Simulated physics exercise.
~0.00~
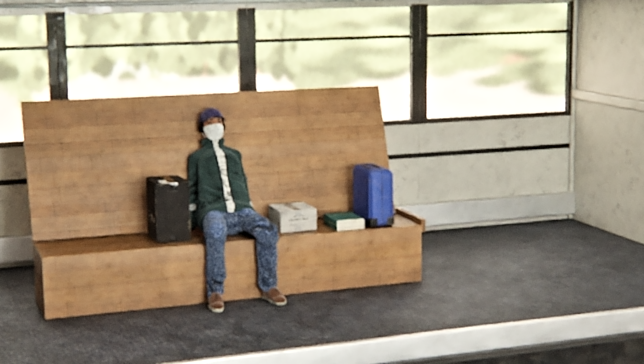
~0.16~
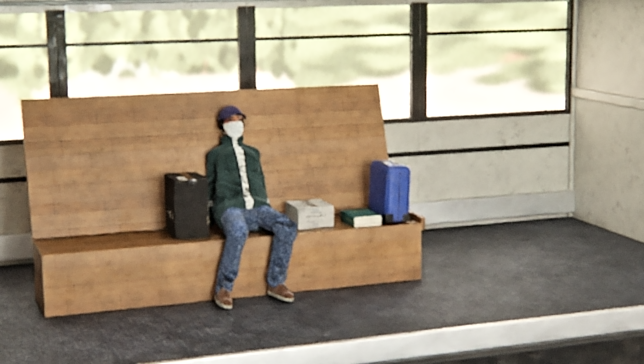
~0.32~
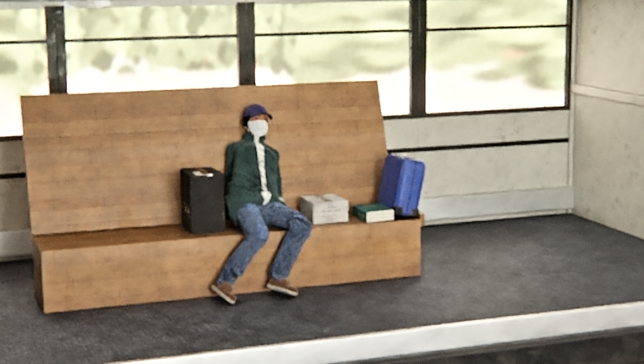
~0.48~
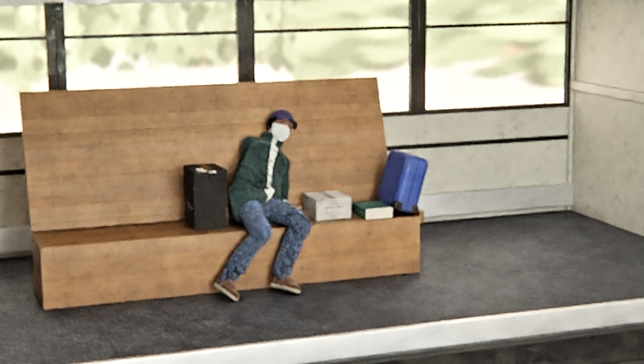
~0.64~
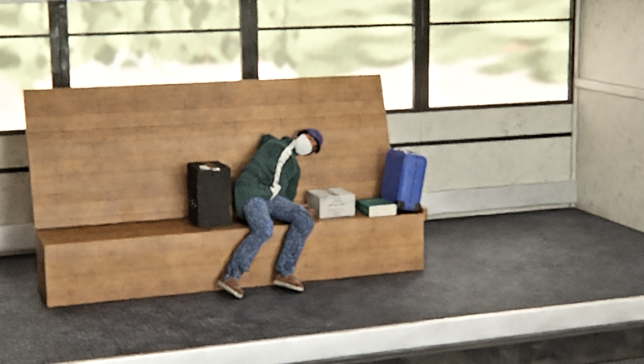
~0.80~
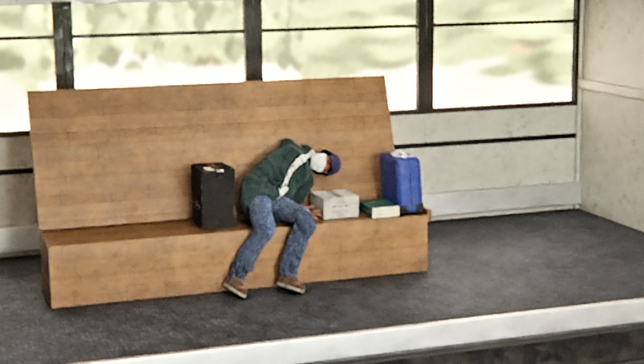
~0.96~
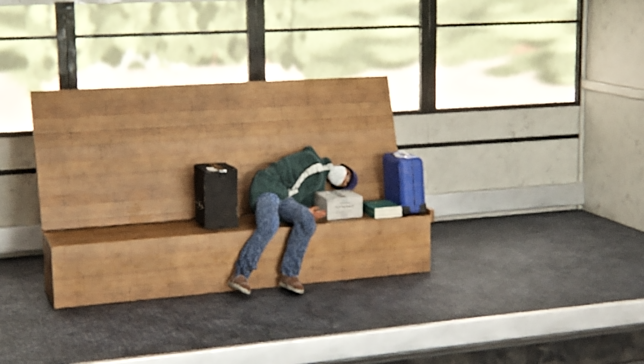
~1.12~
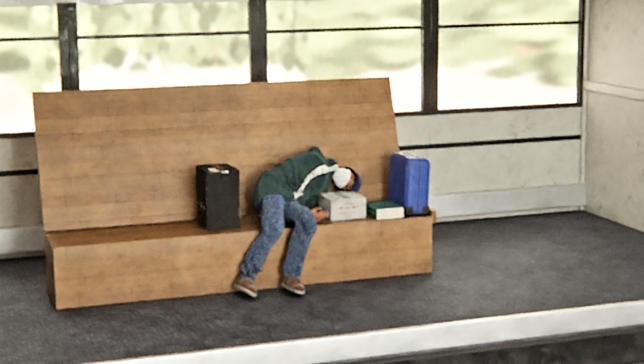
A masked sleeper in a purple cap, green jacket and jeans sits on a long wooden side bench in a rail car, seen from across the floor by a slightly swaying camera. A black pack stands to the left, with a white carton, a small teal folder and a blue case to the right. Sleeper and luggage slide a short way right, and the blue case leans outward at the bench end. The luggage stops, while the sleeper tips right and folds down, head coming to rest by the carton. The case rocks back upright, and everything stays on the bench.
